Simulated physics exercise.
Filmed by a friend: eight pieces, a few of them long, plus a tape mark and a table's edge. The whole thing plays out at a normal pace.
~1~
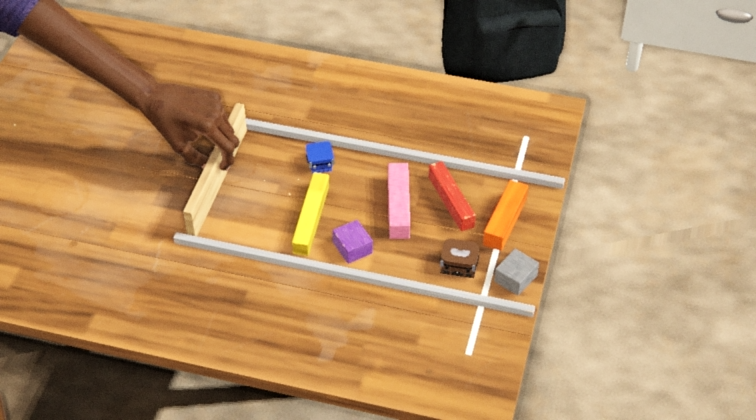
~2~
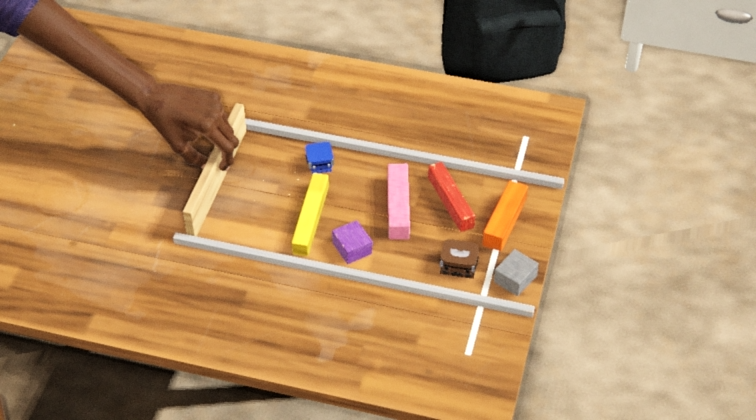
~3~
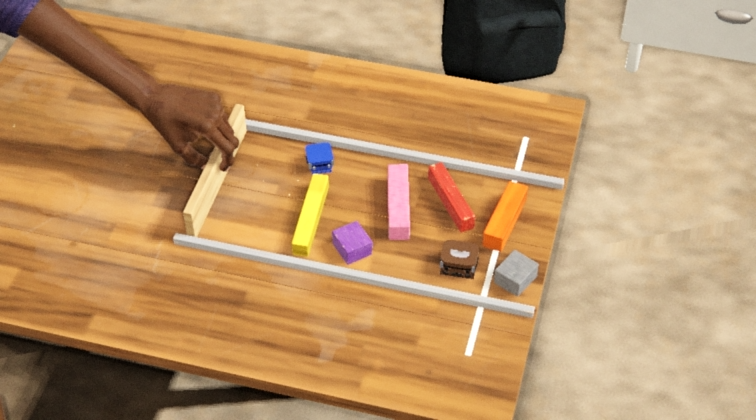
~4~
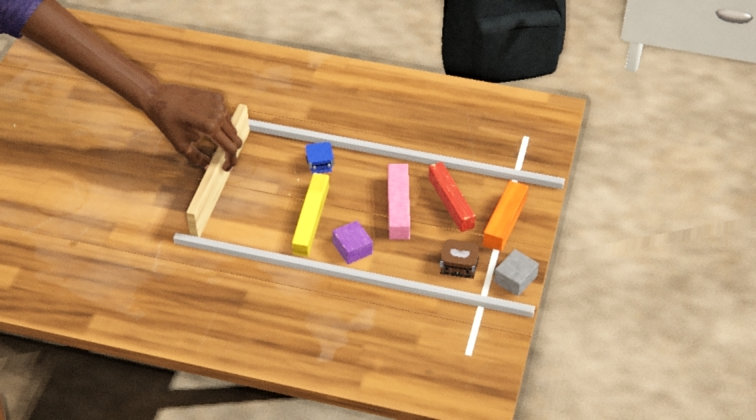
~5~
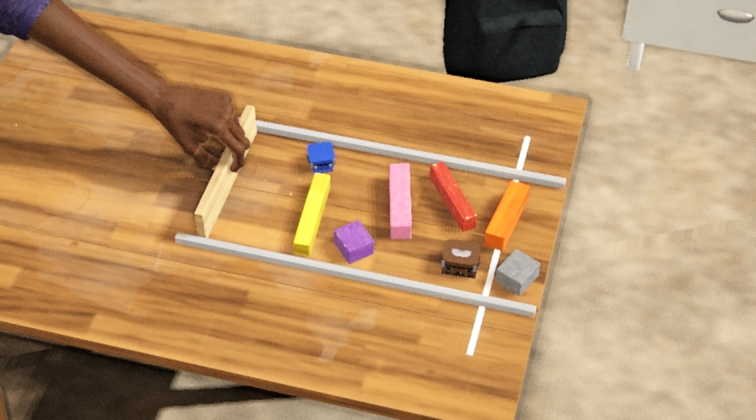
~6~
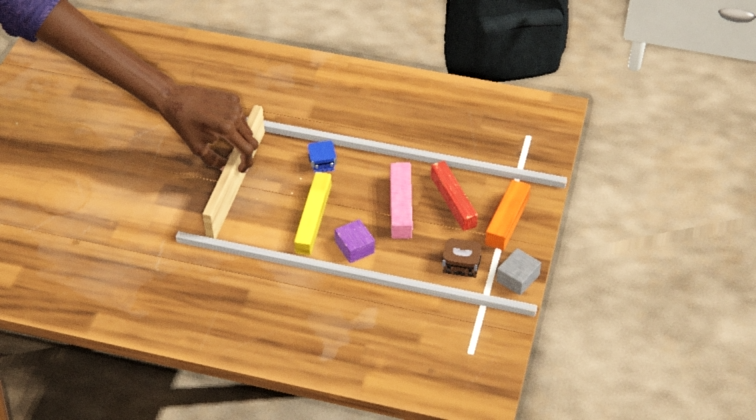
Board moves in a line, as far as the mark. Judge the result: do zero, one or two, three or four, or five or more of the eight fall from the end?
Three or four of them fall from the end.
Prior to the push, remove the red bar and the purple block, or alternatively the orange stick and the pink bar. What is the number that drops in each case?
Going first to second: 2 and 2.
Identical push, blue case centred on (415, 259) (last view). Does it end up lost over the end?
I reckon from there it drops down.
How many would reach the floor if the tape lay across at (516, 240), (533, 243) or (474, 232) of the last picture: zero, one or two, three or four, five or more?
Try 1 - either three or four; try 2 - five or over; try 3 - just one or two.
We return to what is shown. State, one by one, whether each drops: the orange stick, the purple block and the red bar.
Here's how it ends: The orange stick goes down, the purple block holds its spot and the red bar goes down.
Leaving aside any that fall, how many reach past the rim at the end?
The overhang total is 0.
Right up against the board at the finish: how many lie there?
The count in contact is 2.
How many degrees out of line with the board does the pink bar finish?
Roughly 10° out of line.
Soon after, none off yet; grey block at rest near (519, 272); orange stick at rest near (508, 215); brown case at rest near (462, 258).
Then, none off yet; grey block at rest near (519, 272); orange stick at rest near (508, 215); brown case at rest near (464, 259).
At rest, the number that fall off is three or four; fallen, red bar, brown case, orange stick and grey block.
